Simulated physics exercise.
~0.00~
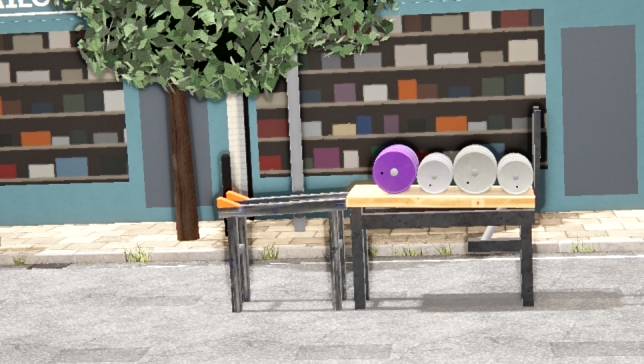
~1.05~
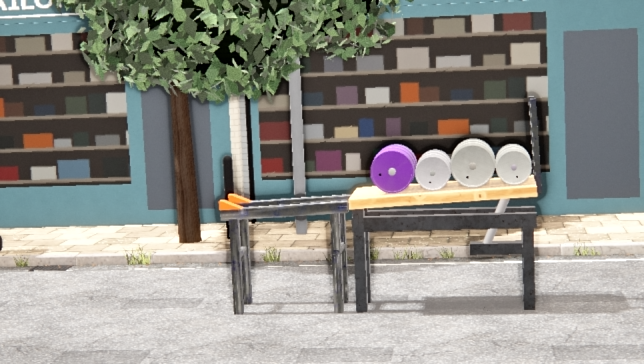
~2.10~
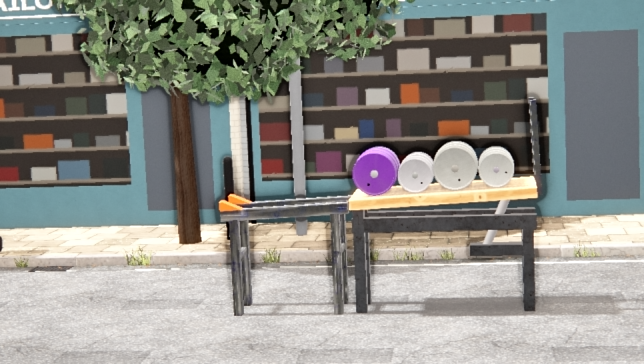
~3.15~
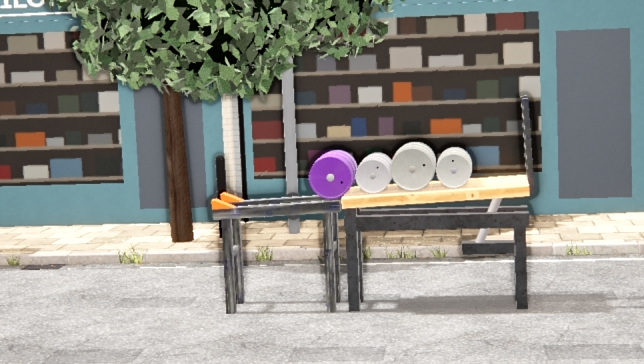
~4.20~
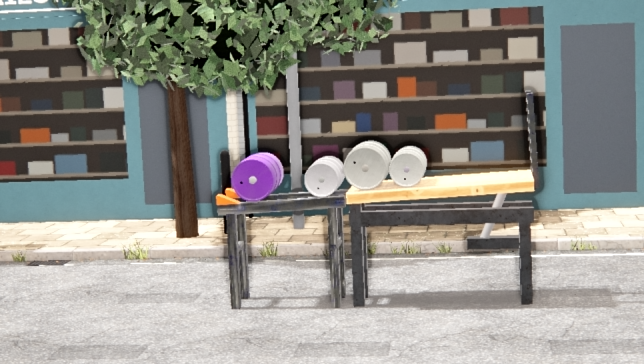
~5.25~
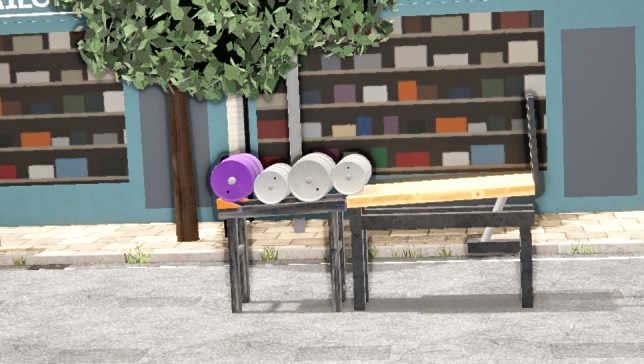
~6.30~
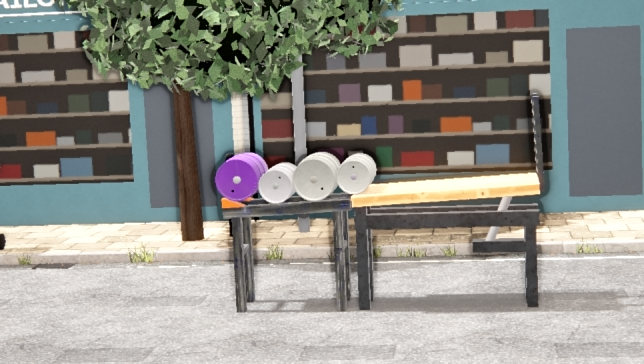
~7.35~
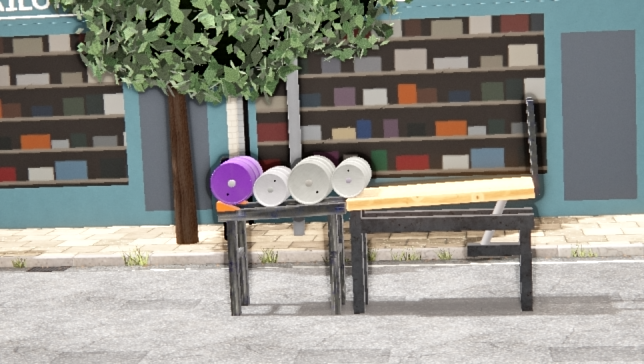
Four drums, one purple and the rest pale, rolling left off a tilting wooden deck onto a rack and resting there together.
